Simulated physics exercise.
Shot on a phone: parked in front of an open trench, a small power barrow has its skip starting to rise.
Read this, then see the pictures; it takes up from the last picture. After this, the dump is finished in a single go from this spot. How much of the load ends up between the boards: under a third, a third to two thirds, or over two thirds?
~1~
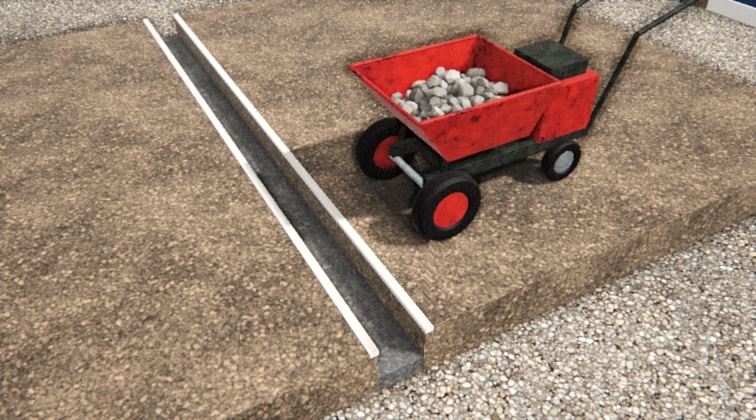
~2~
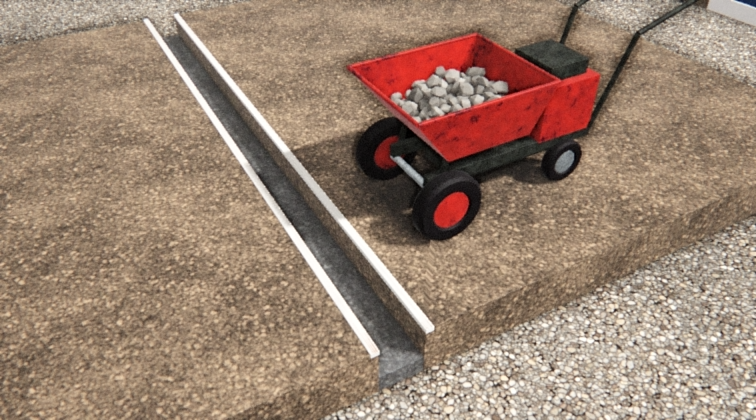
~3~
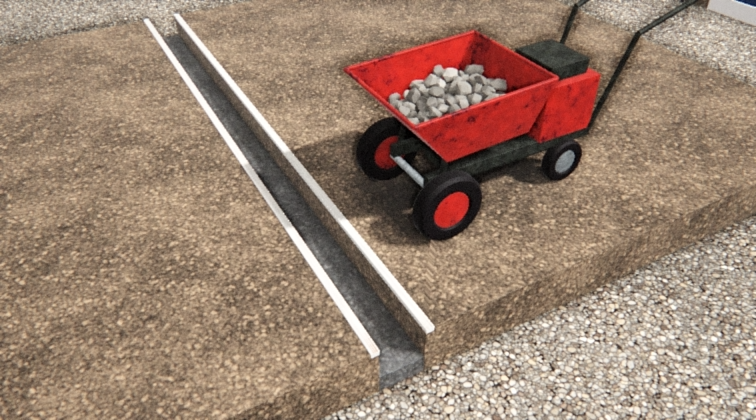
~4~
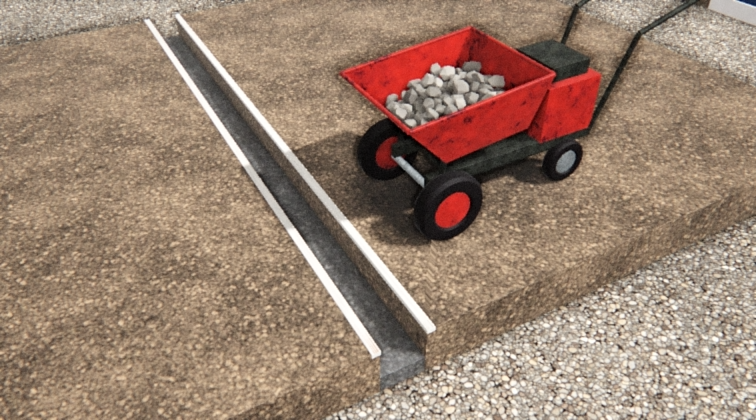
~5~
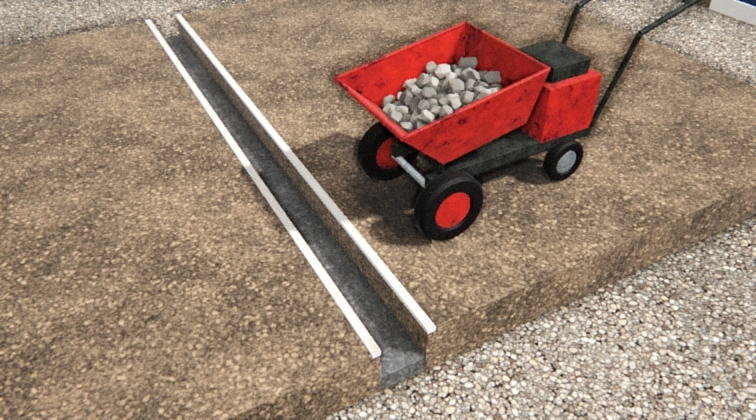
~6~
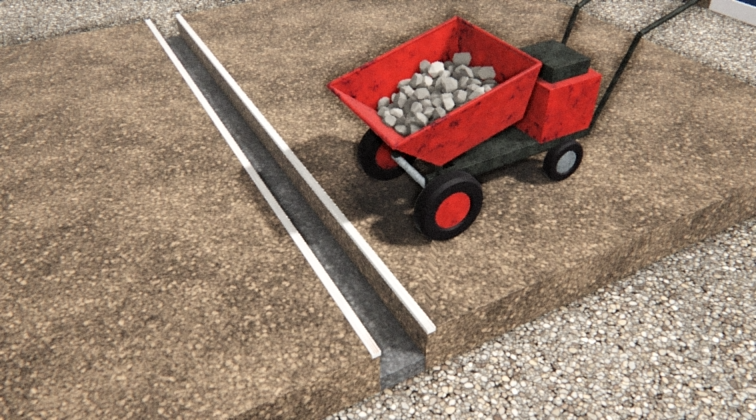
A third to two thirds.
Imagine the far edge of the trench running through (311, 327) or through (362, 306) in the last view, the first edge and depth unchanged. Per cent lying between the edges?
The first try comes to close to 100 per cent, the next to 10 per cent.
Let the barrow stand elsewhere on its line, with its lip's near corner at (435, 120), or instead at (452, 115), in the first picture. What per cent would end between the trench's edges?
You'd get 80 in a hundred the first time and 90 in a hundred the second.
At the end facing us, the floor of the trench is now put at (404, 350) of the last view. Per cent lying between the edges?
It works out to some 30 percent.
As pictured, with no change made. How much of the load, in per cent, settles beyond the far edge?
Roughly 40 per cent of the load.
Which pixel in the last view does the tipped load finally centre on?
Near pixel (312, 244).
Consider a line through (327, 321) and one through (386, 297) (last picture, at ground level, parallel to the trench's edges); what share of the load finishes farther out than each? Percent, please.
Respectively 30 and 80 percent.
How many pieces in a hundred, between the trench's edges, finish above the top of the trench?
Close to 10 percent.
Soon, skip tipped steeply; all in the skip.
A while on, skip tipped steeply; nearly all in the skip; a stray few in or heaped over the trench; a small part beyond it; a stray few falling.
Towards the end, skip tipped right over; about a third in the skip; about a quarter in or heaped over the trench; about half beyond it.
Finally, skip tipped right over; a small part in the skip; about half in or heaped over the trench; about a third beyond it.
